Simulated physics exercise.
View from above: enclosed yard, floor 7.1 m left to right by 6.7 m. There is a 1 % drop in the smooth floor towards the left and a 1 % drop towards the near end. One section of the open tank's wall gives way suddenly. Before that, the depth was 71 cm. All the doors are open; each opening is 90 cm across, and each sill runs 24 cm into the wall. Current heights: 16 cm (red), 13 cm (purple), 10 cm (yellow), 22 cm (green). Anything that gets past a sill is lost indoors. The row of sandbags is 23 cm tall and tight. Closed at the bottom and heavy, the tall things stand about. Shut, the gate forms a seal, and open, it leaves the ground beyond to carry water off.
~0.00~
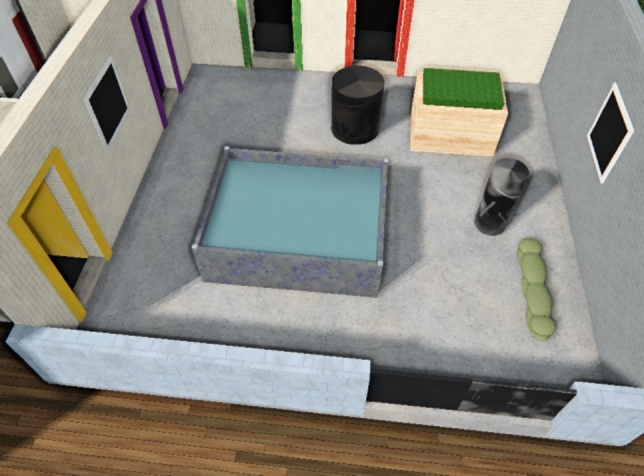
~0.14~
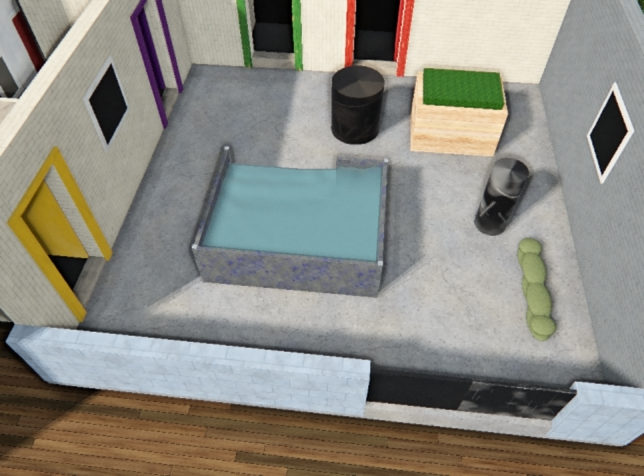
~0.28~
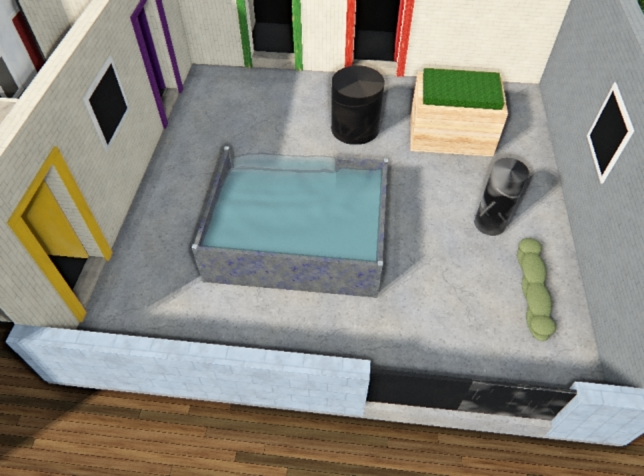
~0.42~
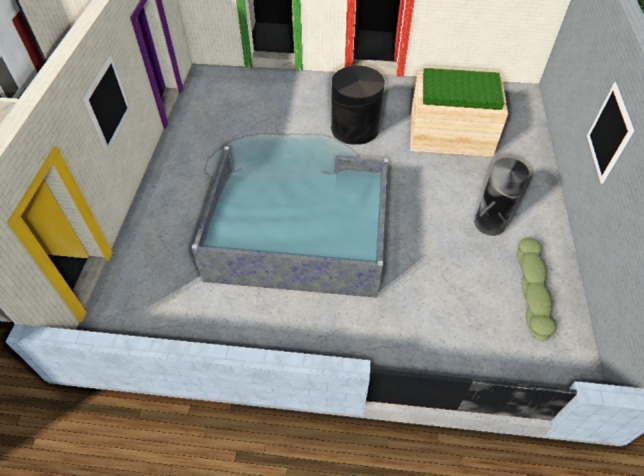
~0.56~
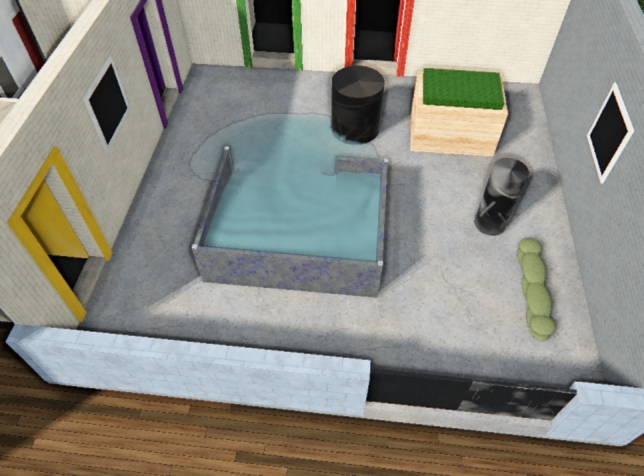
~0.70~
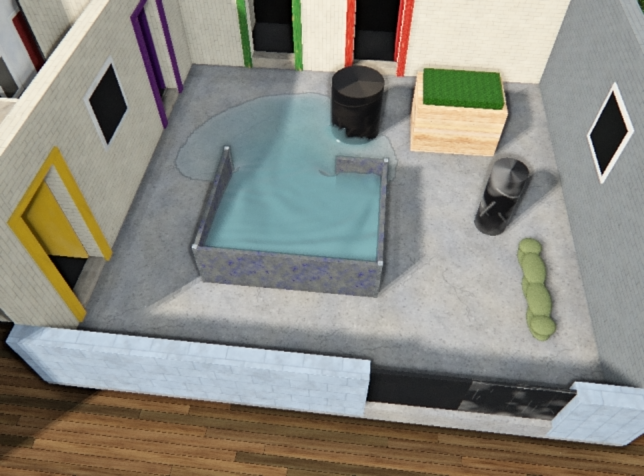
In a walled yard with coloured doorways, an open tank's far side gives way and water pours out, spreading across the grey floor.
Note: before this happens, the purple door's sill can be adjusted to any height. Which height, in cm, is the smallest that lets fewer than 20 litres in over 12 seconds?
The smallest is roughly 23 cm.
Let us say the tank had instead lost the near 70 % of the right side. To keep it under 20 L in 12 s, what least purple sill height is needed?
Then something near 10.0 cm.
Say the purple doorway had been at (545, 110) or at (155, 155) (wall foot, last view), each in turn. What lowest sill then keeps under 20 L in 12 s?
Around 13.5 and 11.5 cm respectively.
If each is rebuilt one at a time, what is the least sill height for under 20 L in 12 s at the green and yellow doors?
Close to 33 cm (green) and close to 11.5 cm (yellow).
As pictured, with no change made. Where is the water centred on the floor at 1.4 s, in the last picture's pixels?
Centre of the water: Approx. (291, 189) px.
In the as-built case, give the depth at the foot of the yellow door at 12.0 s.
Depth: Near 12.5 cm.
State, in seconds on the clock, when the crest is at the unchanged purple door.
That happens close to 3.0 s on the clock.
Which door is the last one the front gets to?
I'd say the yellow one.
After 1.4 s water covers 30 % of the floor, deepest (42 cm) near (303, 71); 7 cm at the purple door, 0 litres in over its 13 cm sill.
After 3.0 s water covers 50 % of the floor, deepest (39 cm) near (260, 68); 30 cm at the purple door, 37 litres in over its 13 cm sill.
After 12.0 s water covers 95 % of the floor, deepest (16 cm) near (318, 384); 7 cm at the purple door, 109 litres in over its 13 cm sill.
At the purple door as built, the water arrived by 1.2 s and peaked near 30 cm at 3.0 s.
Run again over the same 12 s with other heights there, 41 litres in over 19 cm, 9 litres over 26 cm. The limit of 20 litres is kept from about 23 cm up.
